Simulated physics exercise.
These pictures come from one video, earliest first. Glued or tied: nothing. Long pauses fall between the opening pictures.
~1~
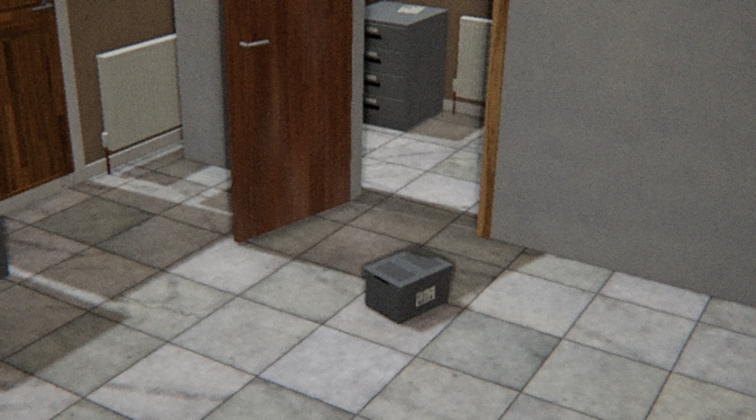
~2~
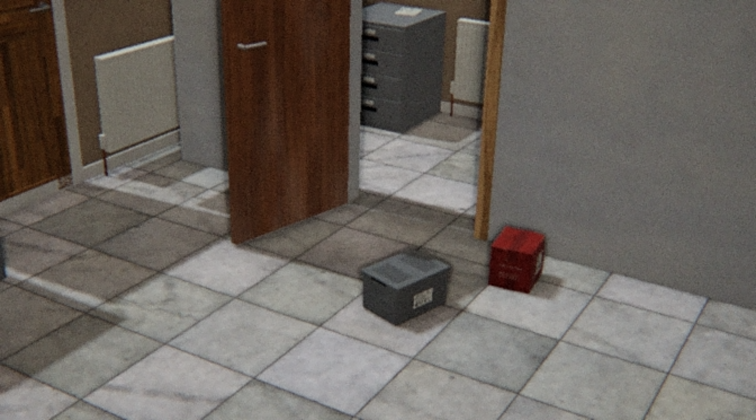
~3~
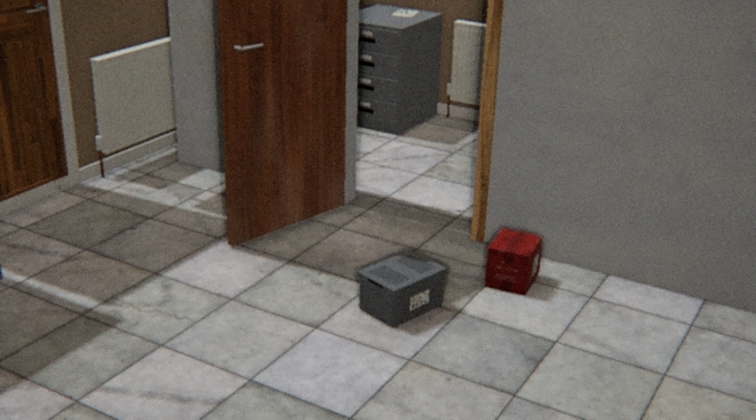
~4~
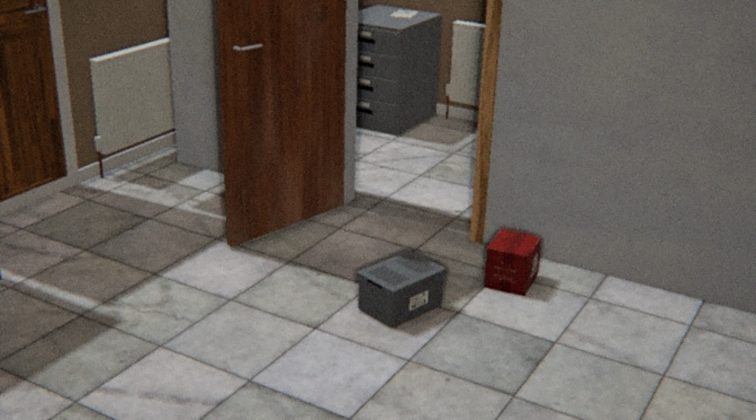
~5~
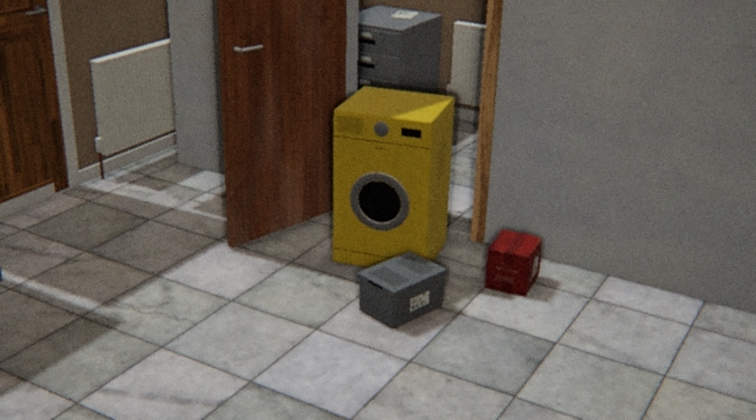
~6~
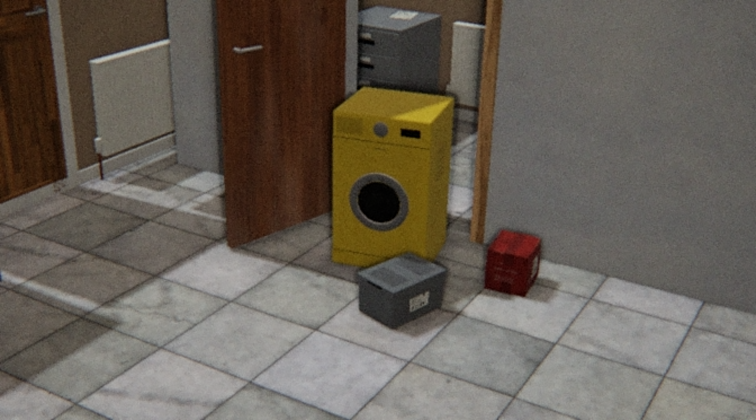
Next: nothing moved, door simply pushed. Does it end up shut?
It gets stuck.
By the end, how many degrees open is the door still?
Roughly 60 degrees open.
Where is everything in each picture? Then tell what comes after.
Door wide open and still, in the first frame.
Door wide open and still; red parcel (517, 260); grey tote (405, 287), in the second frame.
Door wide open and still; red parcel (514, 261); grey tote (402, 289), in the third frame.
Door wide open and still; red parcel (513, 262); grey tote (401, 289), in the fourth frame.
Door wide open and still; red parcel (514, 262); grey tote (402, 290), in the fifth frame.
Door wide open and still; yellow appliance (393, 181); red parcel (513, 263), in the sixth frame.
Then, 0.60 s past the last view, door at 87°.
Then, 0.90 s past the last view, door at 66°.
Finally, door at 61°; all 3 still in place. Final places as the last picture's camera would see them, yellow appliance near (397, 180).
